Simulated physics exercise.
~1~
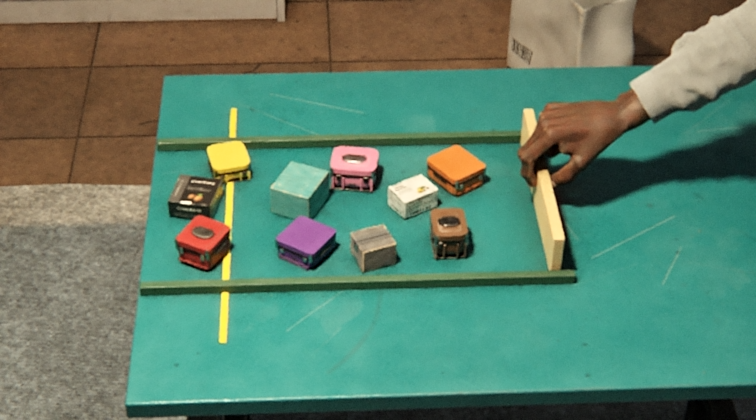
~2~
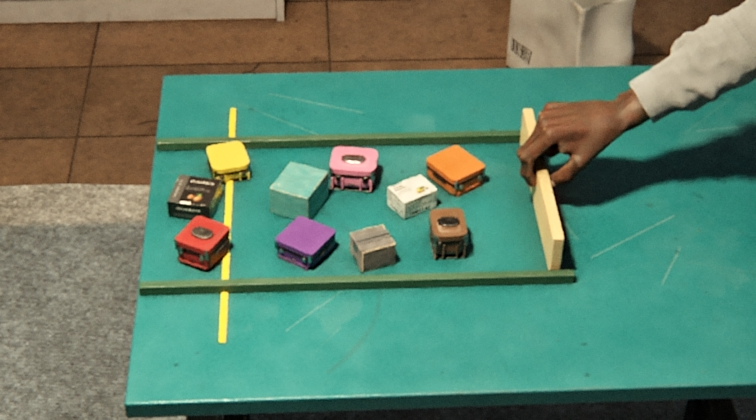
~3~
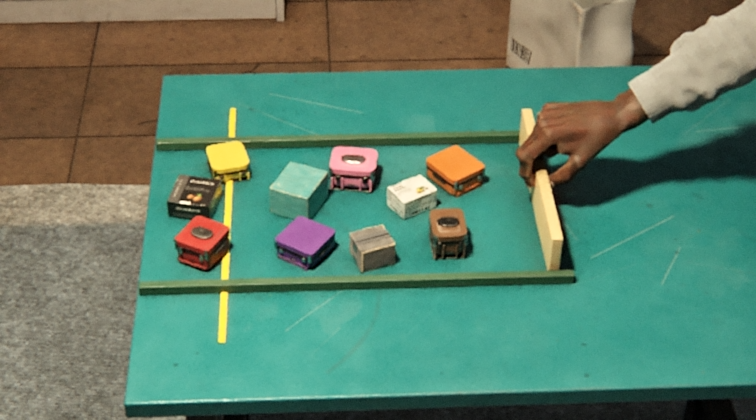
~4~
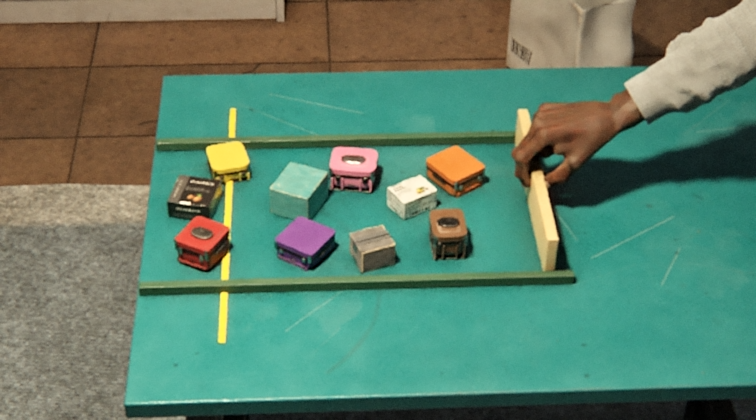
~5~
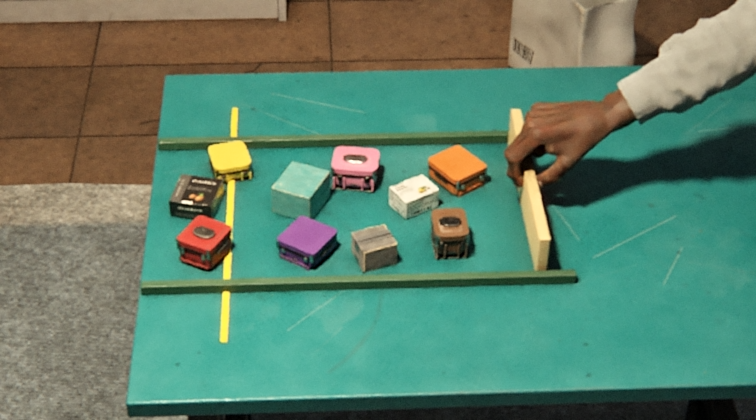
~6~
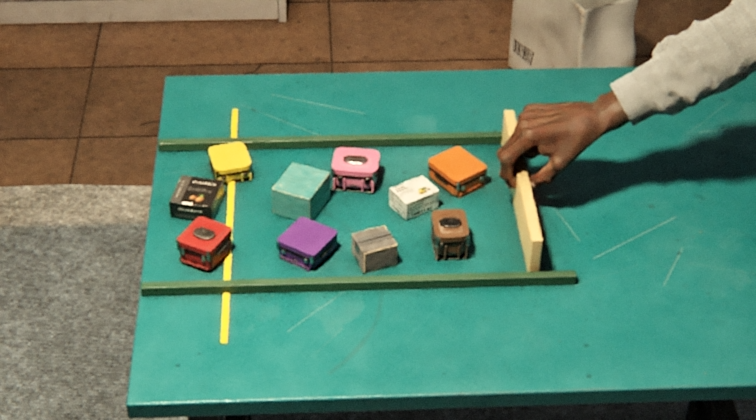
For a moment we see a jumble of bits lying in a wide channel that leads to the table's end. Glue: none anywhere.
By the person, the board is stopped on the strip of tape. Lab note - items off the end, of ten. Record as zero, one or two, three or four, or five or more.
I expect that three pieces or four will leave the table.
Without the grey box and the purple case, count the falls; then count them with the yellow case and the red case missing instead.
Try one: 2; try two: 1.
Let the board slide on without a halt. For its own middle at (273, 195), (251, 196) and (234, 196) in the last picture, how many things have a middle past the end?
0; 1; 3.
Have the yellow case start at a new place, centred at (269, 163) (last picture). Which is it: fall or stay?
Here the yellow case goes off.
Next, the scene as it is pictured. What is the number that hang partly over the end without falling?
Result: 1.
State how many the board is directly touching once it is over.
The number is 3.
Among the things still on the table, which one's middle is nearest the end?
That's the pink case.
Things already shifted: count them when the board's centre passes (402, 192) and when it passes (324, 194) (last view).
I get 5 at the one place and 8 at the other.
Soon after, none off yet; black box at rest near (197, 199); red case at rest near (205, 245); yellow case at rest near (230, 164).
Then, none off yet; black box at rest near (197, 199); red case at rest near (205, 245); yellow case moved a little near (219, 163).
At rest, the number that fall off is three or four; fallen, yellow case, red case and black box.
